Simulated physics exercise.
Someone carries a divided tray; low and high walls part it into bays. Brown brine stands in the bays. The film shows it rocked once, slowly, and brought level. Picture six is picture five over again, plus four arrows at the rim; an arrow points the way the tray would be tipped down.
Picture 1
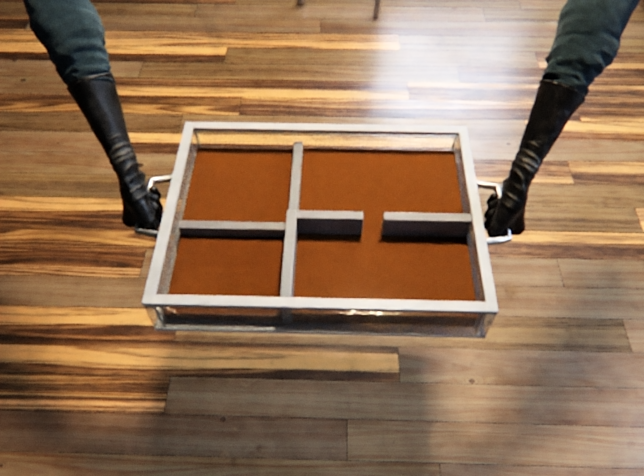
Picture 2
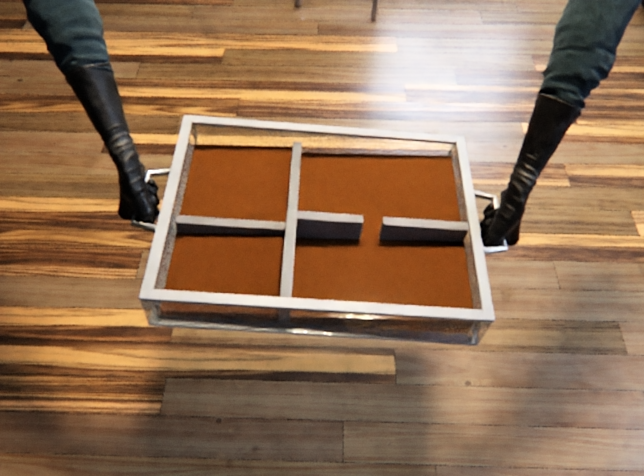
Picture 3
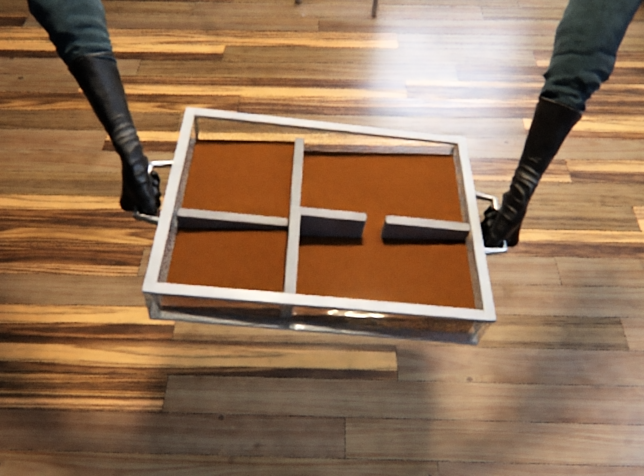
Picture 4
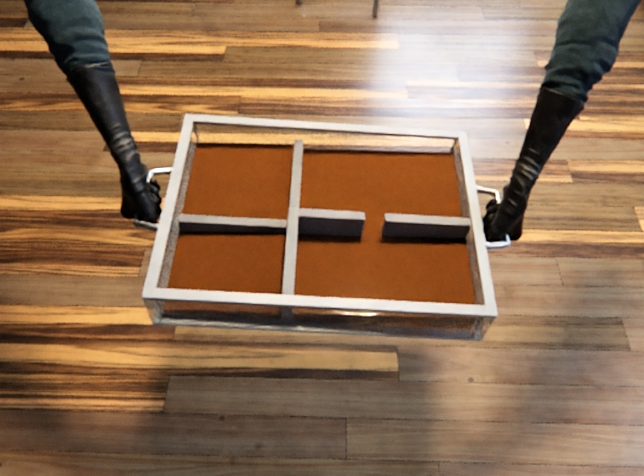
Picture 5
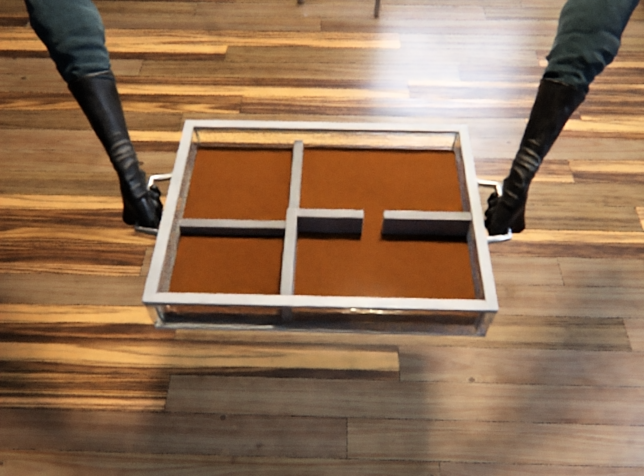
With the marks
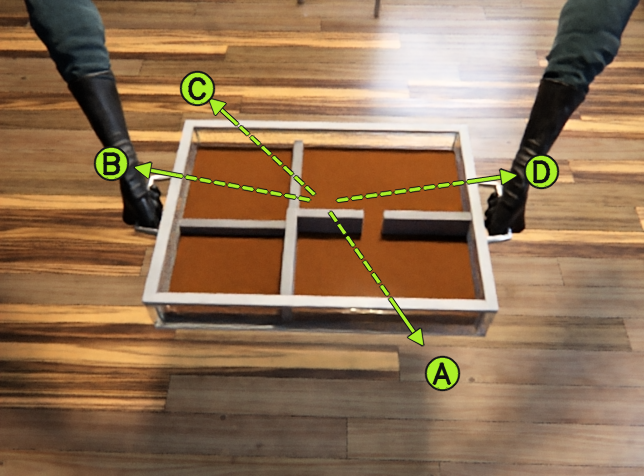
Two black-gloved hands held a divided tray of brown liquid by its side handles above a wooden floor, tilted it slightly down to the right, then brought it back level.
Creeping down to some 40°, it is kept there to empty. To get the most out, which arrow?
I would pick direction C.
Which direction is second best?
That would be A.
On the marked copy, A ends at (419, 340); B ends at (140, 168); C ends at (213, 102); D ends at (510, 175).
If A is chosen, about 18 % stays in the tray, the largest part in the front right bay.
If B is chosen, about 26 % stays in the tray, the largest part in the back left bay.
If C is chosen, about 12 % stays in the tray, the largest part in the back left bay.
If D is chosen, about 26 % stays in the tray, the largest part in the back right bay.
